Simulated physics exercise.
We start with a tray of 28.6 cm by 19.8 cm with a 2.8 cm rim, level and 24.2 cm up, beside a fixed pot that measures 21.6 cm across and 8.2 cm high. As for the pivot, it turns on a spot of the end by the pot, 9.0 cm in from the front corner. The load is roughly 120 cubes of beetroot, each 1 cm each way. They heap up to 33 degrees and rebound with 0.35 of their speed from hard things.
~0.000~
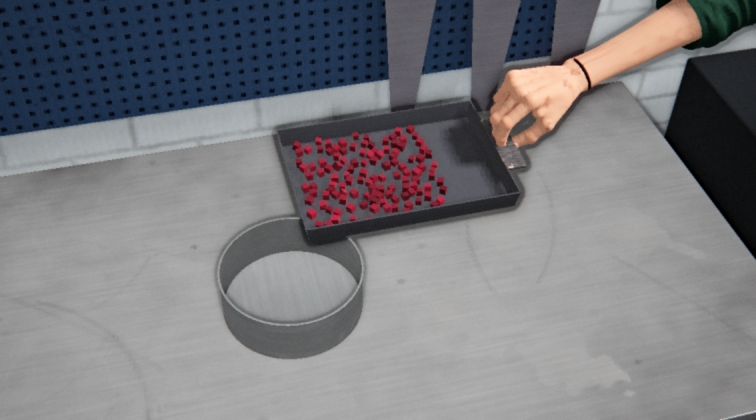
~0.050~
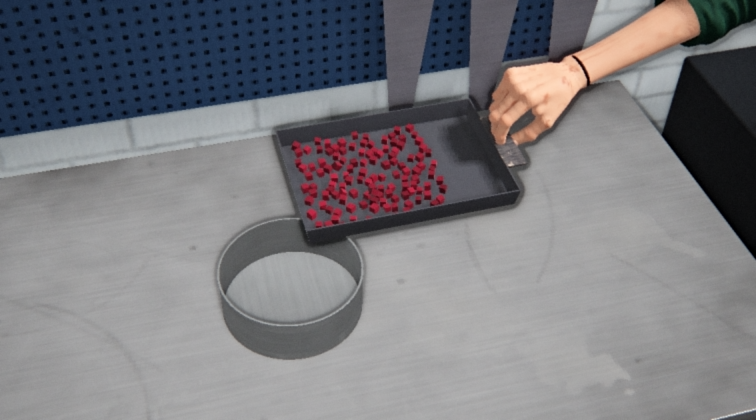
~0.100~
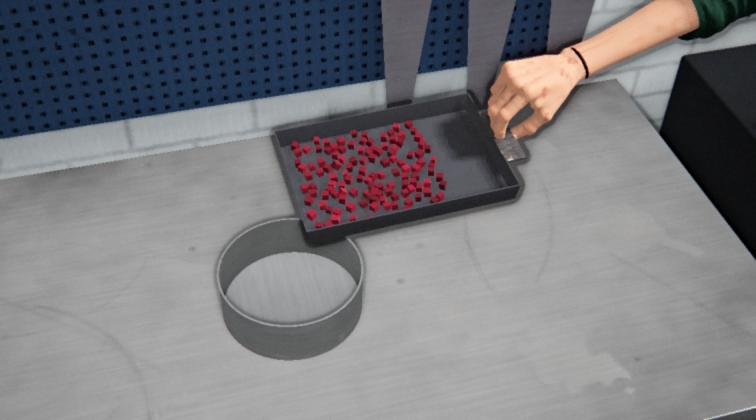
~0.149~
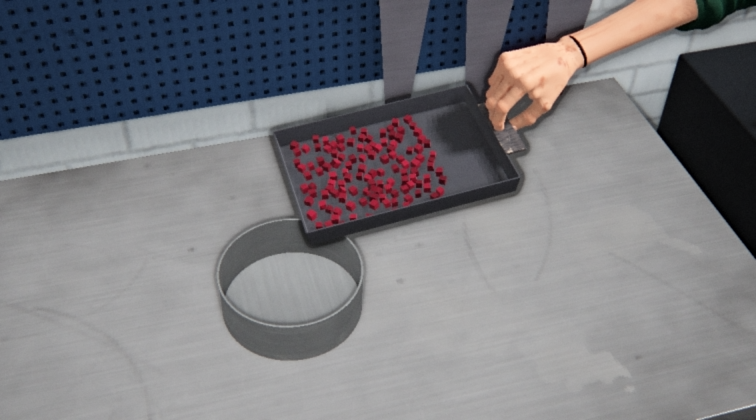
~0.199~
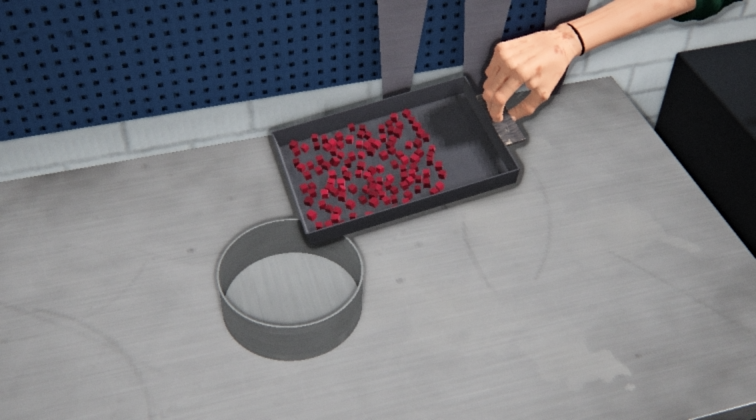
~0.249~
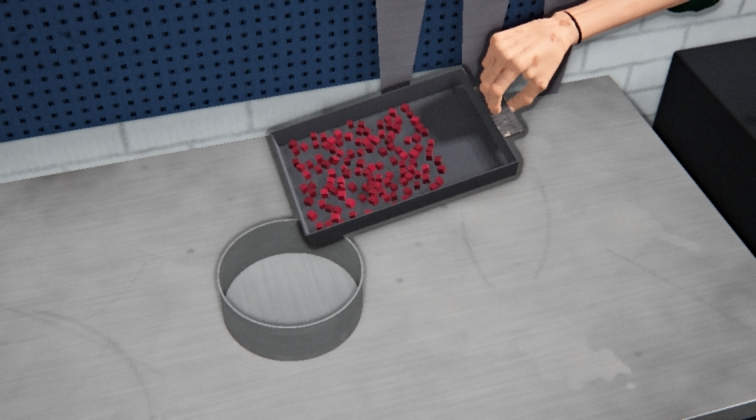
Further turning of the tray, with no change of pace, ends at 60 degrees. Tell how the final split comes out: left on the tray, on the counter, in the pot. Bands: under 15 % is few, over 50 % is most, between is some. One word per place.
Left on the tray: Most, counter: Few, pot: Few.
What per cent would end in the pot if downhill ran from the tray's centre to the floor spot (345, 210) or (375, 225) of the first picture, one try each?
About 0 per cent on the first try and 0 per cent on the second.
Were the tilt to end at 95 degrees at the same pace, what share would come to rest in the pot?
Roughly 65 percent.
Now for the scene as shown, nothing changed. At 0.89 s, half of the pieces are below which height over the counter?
I'd put it near 28 cm.
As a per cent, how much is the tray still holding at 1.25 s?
About 90%.
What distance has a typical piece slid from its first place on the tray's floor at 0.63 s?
About 1 cm.
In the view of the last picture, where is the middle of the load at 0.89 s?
Close to pixel (308, 184).
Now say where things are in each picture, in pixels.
Tray tilt 0 degrees, front corners at (310, 227) and (517, 191); middle of the pieces at (374, 179); pot at (291, 268), in the first picture.
Tray tilt 1 degrees, front corners at (310, 228) and (516, 189); middle of the pieces at (373, 178), in the second picture.
Tray tilt 3 degrees, front corners at (309, 229) and (516, 183); middle of the pieces at (373, 177), in the third picture.
Tray tilt 5 degrees, front corners at (309, 230) and (516, 176), lowest corner left front; middle of the pieces at (372, 174), in the fourth picture.
Tray tilt 8 degrees, front corners at (308, 231) and (515, 168), lowest corner left front; middle of the pieces at (372, 171), in the fifth picture.
Tray tilt 12 degrees, front corners at (308, 232) and (514, 160), lowest corner left front; middle of the pieces at (371, 168); pot at (291, 270). Its pace works out near 60 degrees a second, in the sixth picture.
After 0.63 s, tilt 35 degrees; the tray holds 100 %, the pot 0 %.
After 0.89 s, tilt 51 degrees; the tray holds 100 %, the pot 0 %.
After 1.25 s, tilt 60 degrees; the tray holds 90 %, the pot 5 %.
In the end, at 2.3 s, tray 90 %, counter 5 %, pot 5 %.
